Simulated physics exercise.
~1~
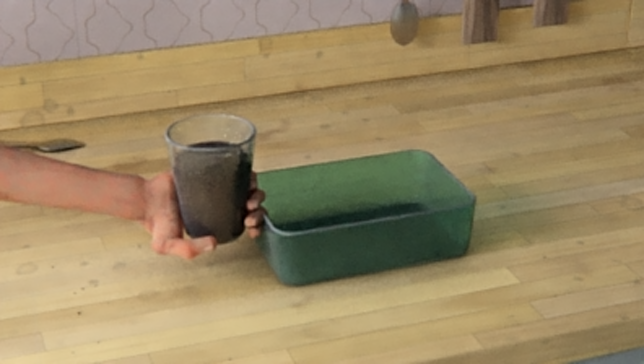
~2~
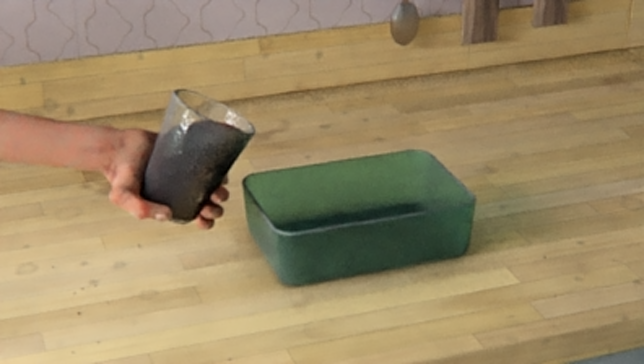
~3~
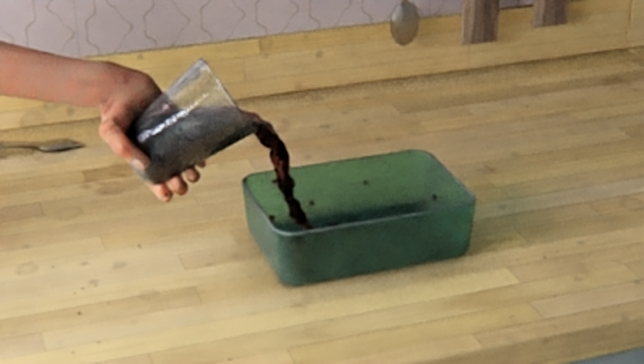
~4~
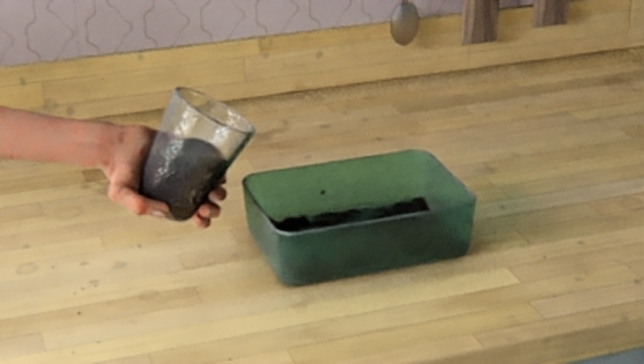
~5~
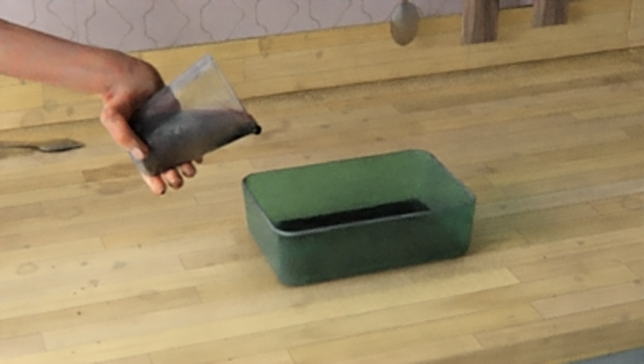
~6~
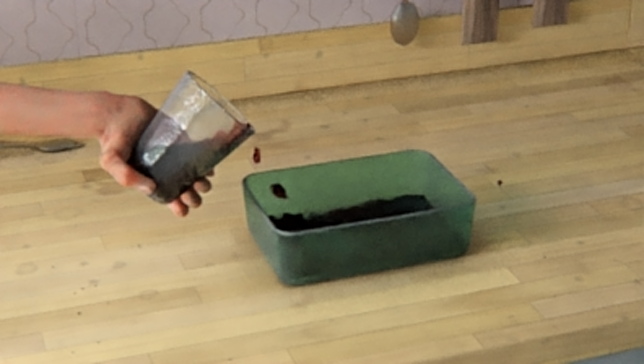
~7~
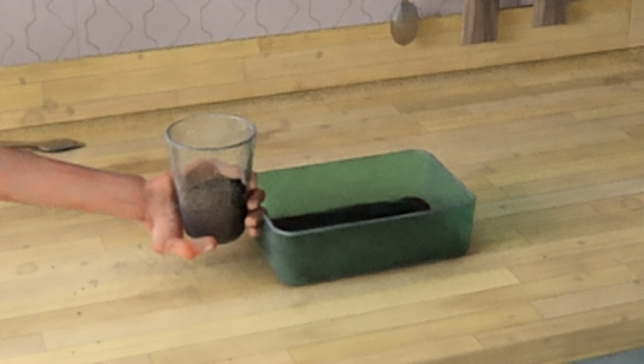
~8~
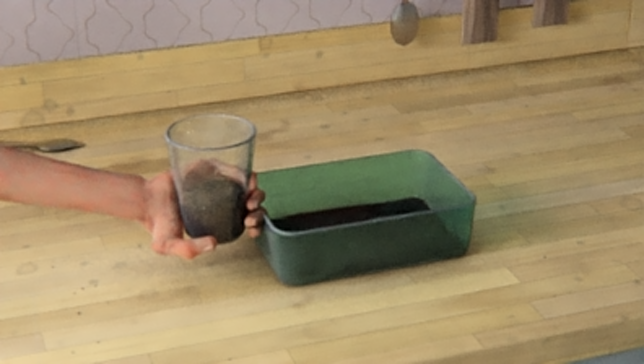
A hand tips a glass of dark wine twice into a green dish, then straightens it.
